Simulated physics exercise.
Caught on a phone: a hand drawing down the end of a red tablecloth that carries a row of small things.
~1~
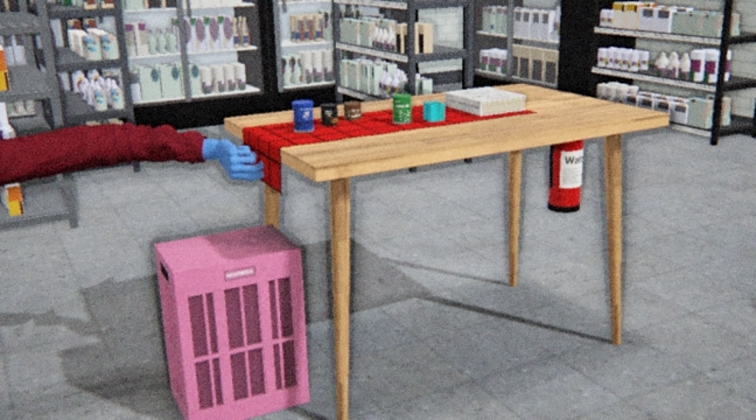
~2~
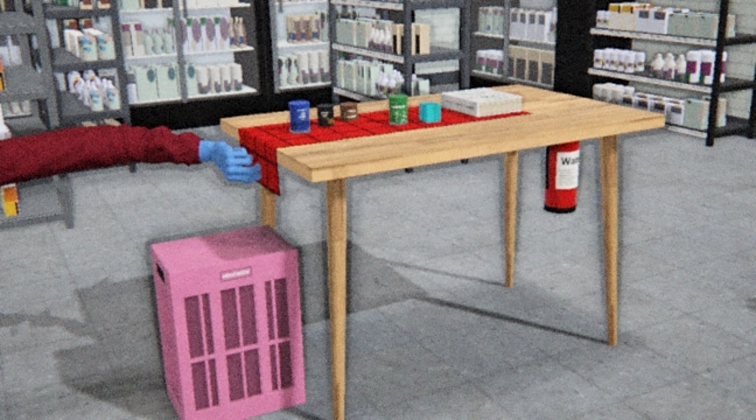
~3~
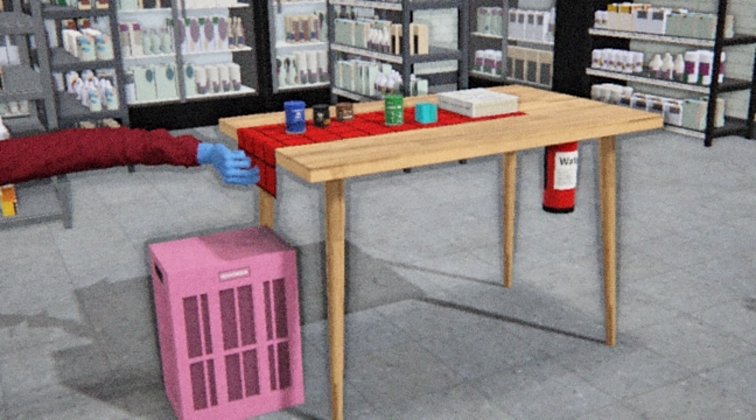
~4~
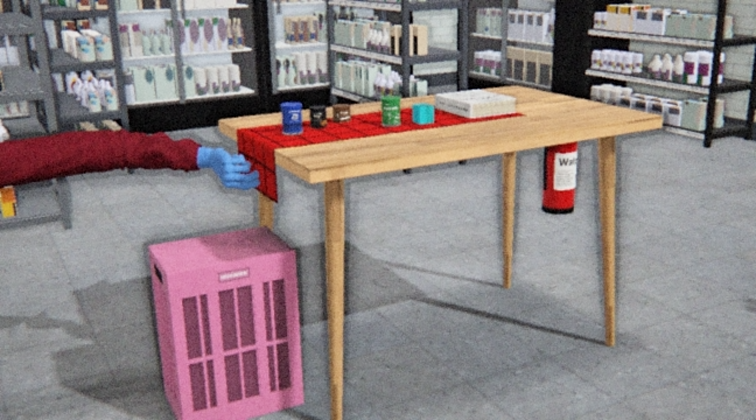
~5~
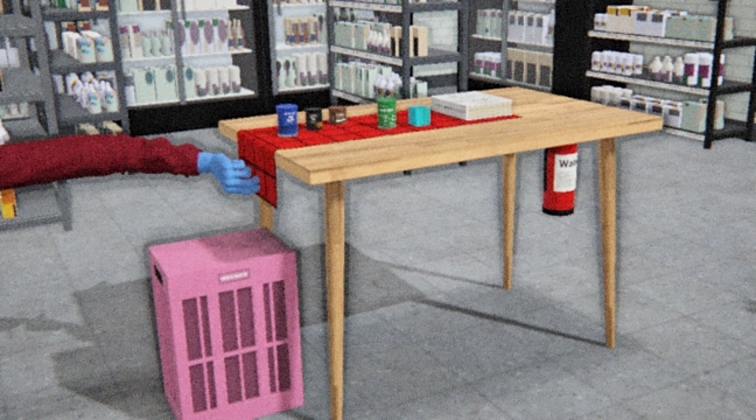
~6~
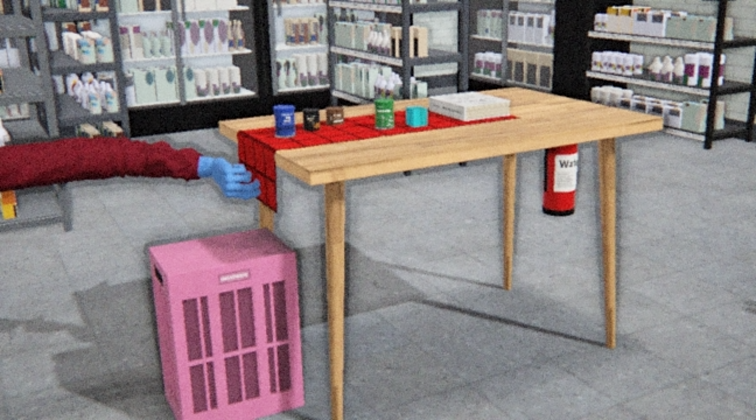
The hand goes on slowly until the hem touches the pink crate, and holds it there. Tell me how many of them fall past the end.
Going over the edge will be one of them.
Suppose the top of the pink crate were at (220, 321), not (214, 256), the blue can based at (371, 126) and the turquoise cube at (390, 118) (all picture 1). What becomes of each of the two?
The blue can ends up off the top and the turquoise cube ends up still on top.
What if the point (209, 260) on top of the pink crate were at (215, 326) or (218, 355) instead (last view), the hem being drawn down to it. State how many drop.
The numbers are 3 and 4.
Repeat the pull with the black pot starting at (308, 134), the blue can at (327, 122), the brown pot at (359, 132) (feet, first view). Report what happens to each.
As for the black pot, it goes off; the blue can stays aboard; the brown pot stays aboard.
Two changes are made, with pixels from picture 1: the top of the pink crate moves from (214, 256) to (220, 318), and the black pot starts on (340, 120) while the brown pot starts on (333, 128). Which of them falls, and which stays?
The black pot goes over, the brown pot falls.
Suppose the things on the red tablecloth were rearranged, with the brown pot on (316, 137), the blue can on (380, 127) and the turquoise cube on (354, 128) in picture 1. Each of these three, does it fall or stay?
Brown pot: Off; blue can: Still on; turquoise cube: Still on.
Soon after, hem near (259, 217); all still up.
After that, hem on the crate; all still up.
And then, hem on the crate; blue can gone.
In the end, hem on the crate; blue can gone. It carries off one.
